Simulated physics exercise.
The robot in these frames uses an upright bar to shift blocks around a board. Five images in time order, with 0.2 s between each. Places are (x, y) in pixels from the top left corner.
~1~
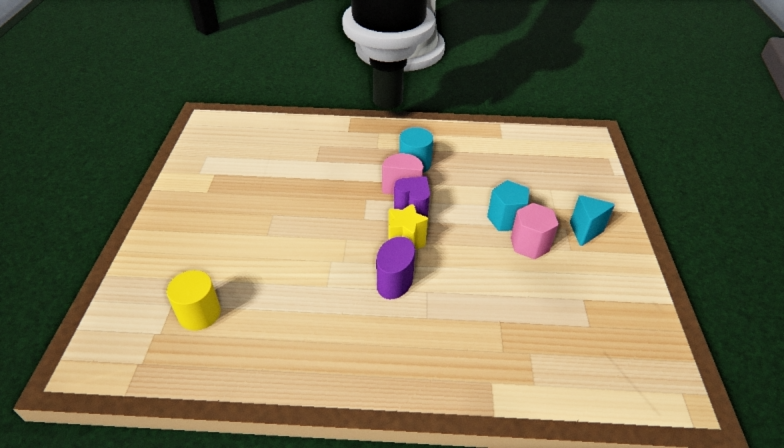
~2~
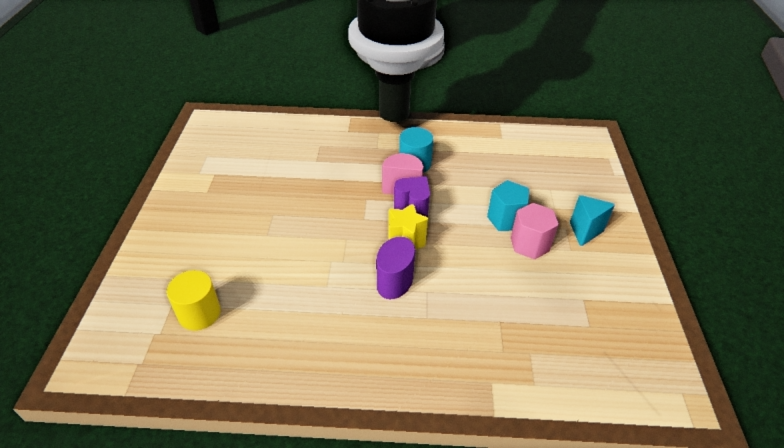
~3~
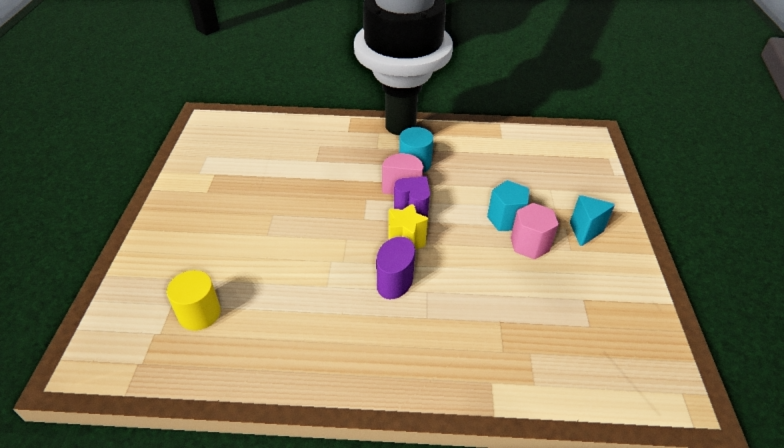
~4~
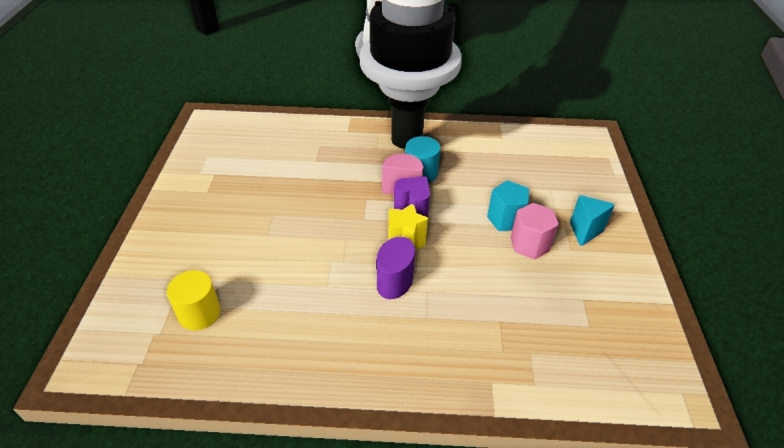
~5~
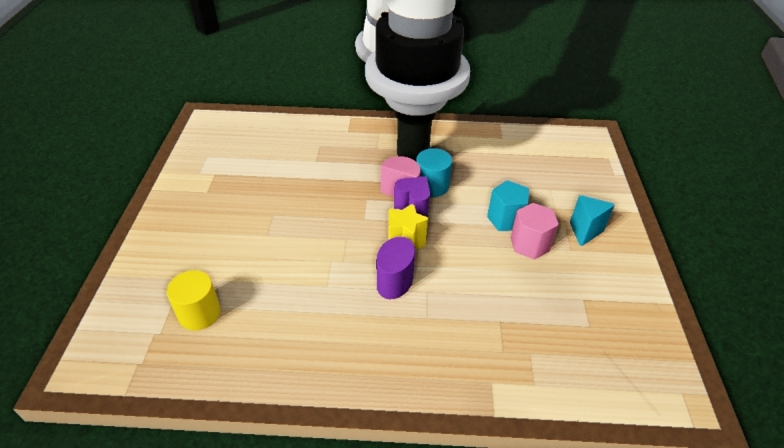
A robot arm with a black and white end and an upright black bar stands at the far edge of a brown-rimmed wooden board on a dark green floor, seen from above by a still camera. Turquoise, pink, purple and yellow blocks line the middle, with turquoise and pink ones right and a yellow cylinder left. The bar moves nearer and slightly right, pushing the round turquoise block beside the barely shifting pink one.
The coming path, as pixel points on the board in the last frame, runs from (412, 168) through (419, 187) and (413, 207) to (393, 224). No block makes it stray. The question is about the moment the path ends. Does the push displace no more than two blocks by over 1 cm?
No, that is not what happens.
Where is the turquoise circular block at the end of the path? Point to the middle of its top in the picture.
Its top centre lands on (454, 182).
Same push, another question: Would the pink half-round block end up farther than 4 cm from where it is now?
The answer is yes.
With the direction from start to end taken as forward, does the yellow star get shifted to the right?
No, that is not how it ends up.
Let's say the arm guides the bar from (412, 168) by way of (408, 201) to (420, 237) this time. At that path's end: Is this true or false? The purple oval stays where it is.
Verdict: False.
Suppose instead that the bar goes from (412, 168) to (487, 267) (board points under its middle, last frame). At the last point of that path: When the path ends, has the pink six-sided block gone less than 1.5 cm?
No, that is not what happens.
On the path given first. One third of the way, bar at (420, 173); pink half-round block at (398, 174); purple heart block at (414, 194); turquoise circular block at (450, 175).
Two thirds of the way, bar at (414, 193); pink half-round block at (379, 185); yellow star at (407, 231); purple heart block at (411, 206), turned 25° anticlockwise; turquoise circular block at (454, 182).
At the end, bar at (393, 209); pink half-round block at (360, 191), turned 40° clockwise; yellow star at (412, 246); purple heart block at (406, 223), turned 70° anticlockwise; turquoise circular block at (454, 182).
